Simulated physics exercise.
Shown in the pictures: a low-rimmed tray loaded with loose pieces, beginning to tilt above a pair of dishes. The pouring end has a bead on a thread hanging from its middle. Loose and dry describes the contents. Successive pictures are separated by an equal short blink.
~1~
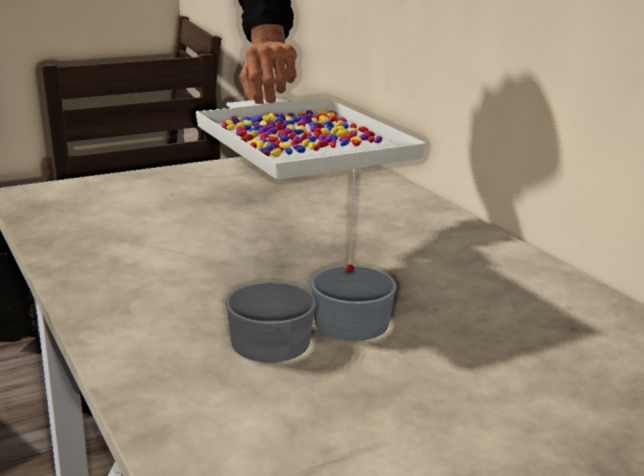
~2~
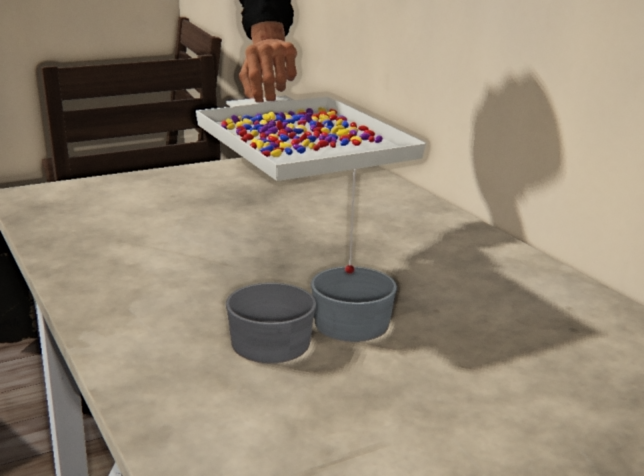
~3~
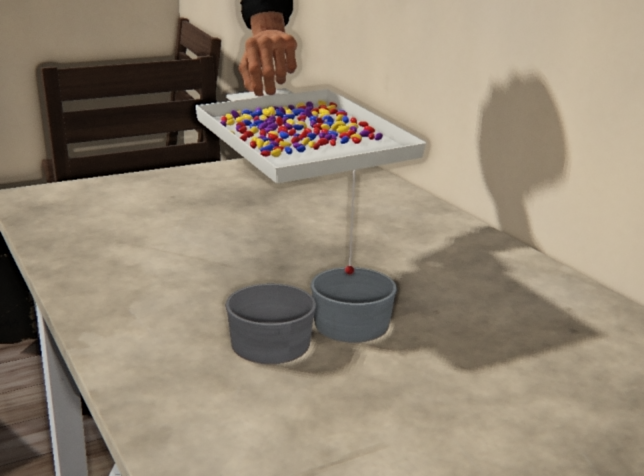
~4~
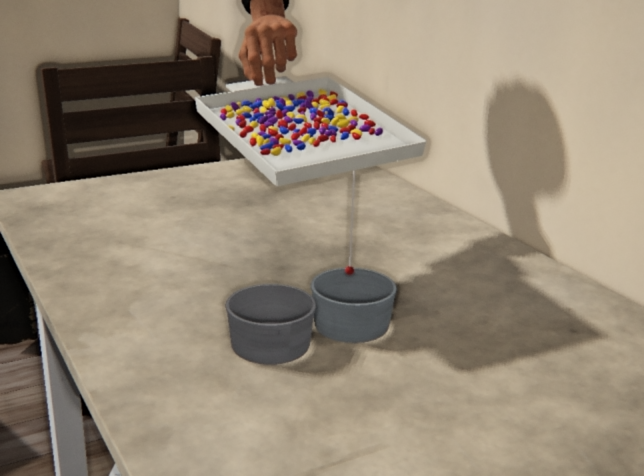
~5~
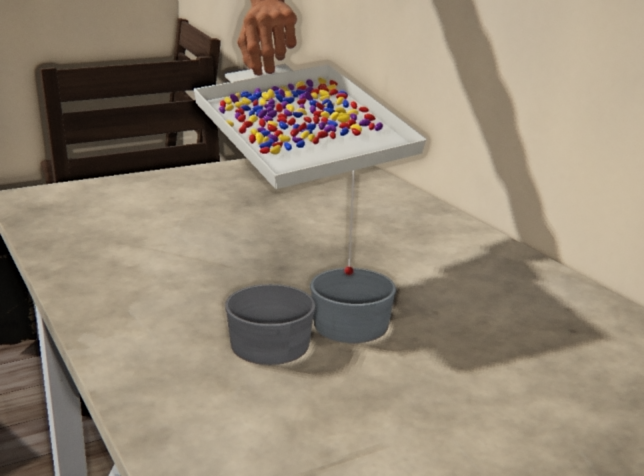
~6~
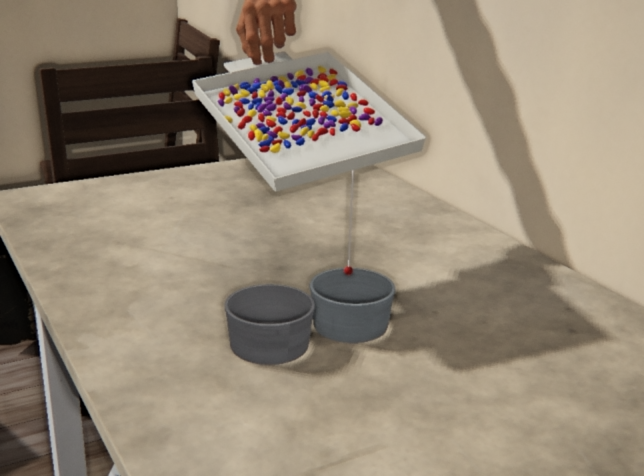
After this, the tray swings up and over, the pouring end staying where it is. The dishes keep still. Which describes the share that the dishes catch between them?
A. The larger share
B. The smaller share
A, the larger share.
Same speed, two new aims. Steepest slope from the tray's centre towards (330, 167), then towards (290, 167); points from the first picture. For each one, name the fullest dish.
On the first try it's the left-side dish, on the second the left-side dish.
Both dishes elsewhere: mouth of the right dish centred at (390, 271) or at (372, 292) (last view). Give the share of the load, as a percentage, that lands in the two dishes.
In turn 50 and 80 in a hundred.
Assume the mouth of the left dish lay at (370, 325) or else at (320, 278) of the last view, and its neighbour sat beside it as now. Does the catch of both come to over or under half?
For the two tries in order: Not as much as half, not as much as half.
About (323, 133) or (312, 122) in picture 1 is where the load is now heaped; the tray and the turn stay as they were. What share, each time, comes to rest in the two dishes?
Share in order: Roughly 60 %, 80 %.
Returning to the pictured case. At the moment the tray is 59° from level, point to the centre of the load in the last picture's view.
(305, 146).
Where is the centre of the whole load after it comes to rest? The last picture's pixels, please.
Roughly at (282, 340), give or take.
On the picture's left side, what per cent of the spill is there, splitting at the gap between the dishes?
About 20 per cent.
Soon after the last picture, tray tipped steeply; nearly all on the tray; a stray few in the air.
A little later, tray tipped right over; most on the tray; a small part in the left dish; a small part outside both; a small part in the air.
Later still, tray tipped past a quarter turn; about two thirds in the left dish; a small part in the right dish; about a quarter outside both.
At rest, tray tipped past a quarter turn; about two thirds in the left dish; a small part in the right dish; about a quarter outside both.
